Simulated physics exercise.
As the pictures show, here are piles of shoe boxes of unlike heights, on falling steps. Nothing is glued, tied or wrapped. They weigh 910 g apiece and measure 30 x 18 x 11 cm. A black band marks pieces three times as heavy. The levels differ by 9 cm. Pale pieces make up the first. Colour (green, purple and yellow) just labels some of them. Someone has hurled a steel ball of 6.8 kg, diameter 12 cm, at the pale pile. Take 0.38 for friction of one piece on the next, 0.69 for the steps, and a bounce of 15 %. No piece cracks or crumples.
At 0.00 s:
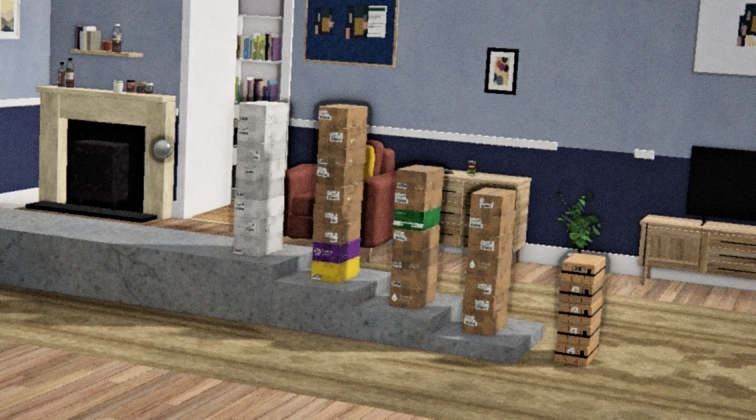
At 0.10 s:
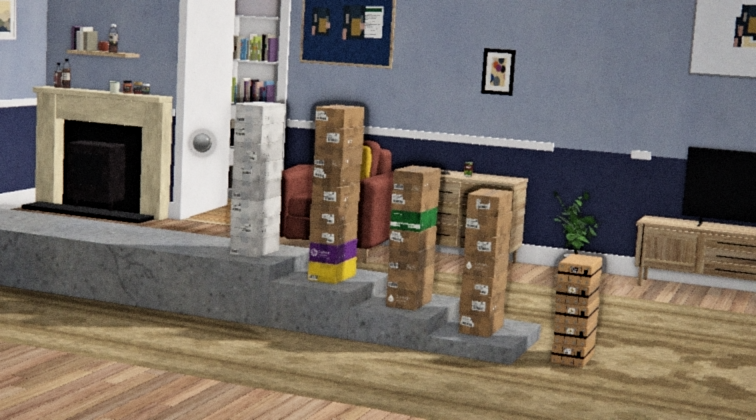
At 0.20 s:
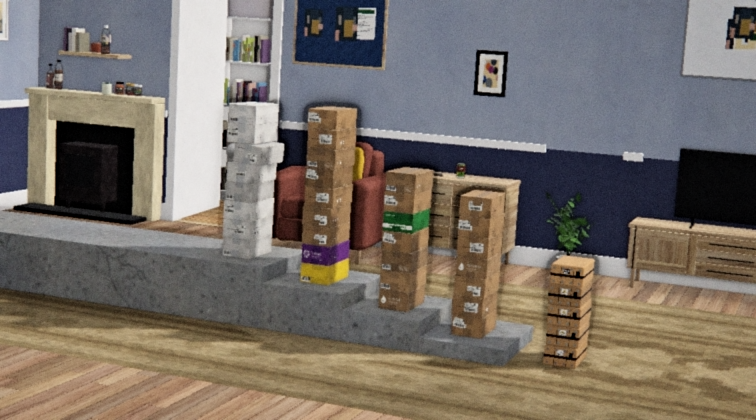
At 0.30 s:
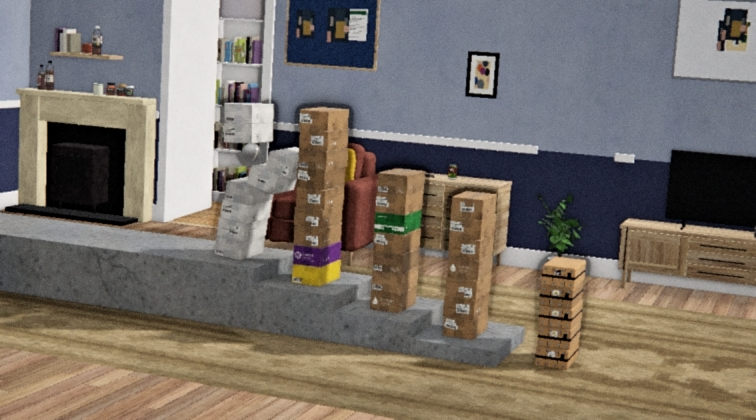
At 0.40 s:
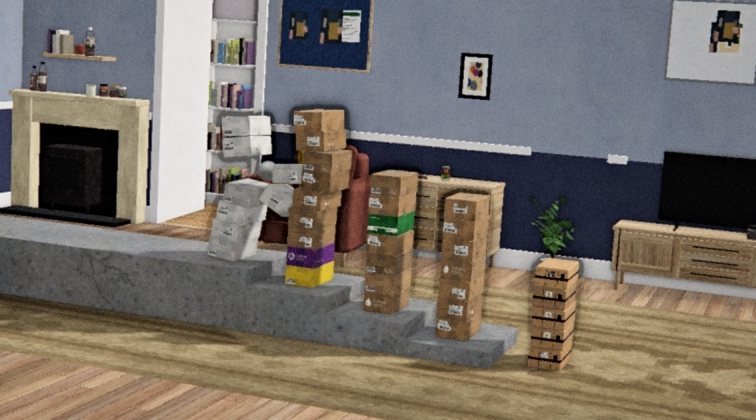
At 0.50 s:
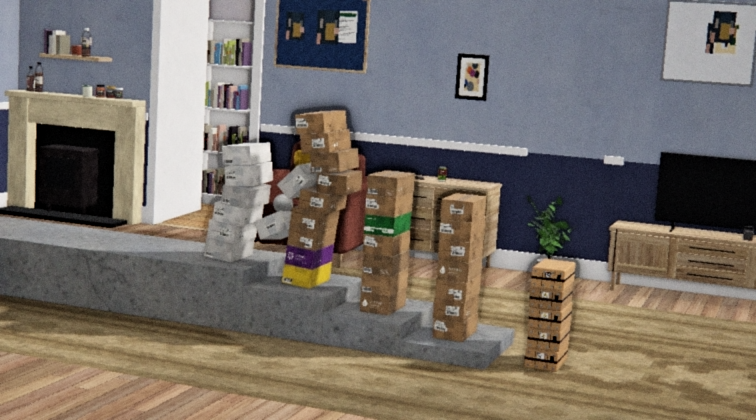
The footage shows stacks of boxes on descending grey steps in a living room as a ball flies in from the left and strikes the white stack, knocking its boxes rightward against the neighbouring brown stack, which shifts and leans.
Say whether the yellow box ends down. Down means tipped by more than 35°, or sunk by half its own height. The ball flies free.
The yellow box stays up.
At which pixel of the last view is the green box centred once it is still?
At about (485, 294).
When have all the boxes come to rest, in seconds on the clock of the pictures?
Near 3.0 s.
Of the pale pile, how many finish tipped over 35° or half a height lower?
6 of them.
Around 0.92 s, 6 of the pale pile down; 6 of the 28 other boxes down; yellow box displaced 7 cm; purple box tipped 37°, 59 mm lower.
Around 1.64 s, 6 of the pale pile down; 20 of the 28 other boxes down; yellow box displaced 23 mm; purple box tipped 38°, 16 cm lower.
Finally (3.4 s), 6 of the pale pile down; 24 of the 28 other boxes down; yellow box displaced 23 mm; green box tipped 64°, 35 cm lower; purple box tipped 38°, 16 cm lower. Seen by the last camera, middles, yellow box near (310, 274), green box near (485, 294).
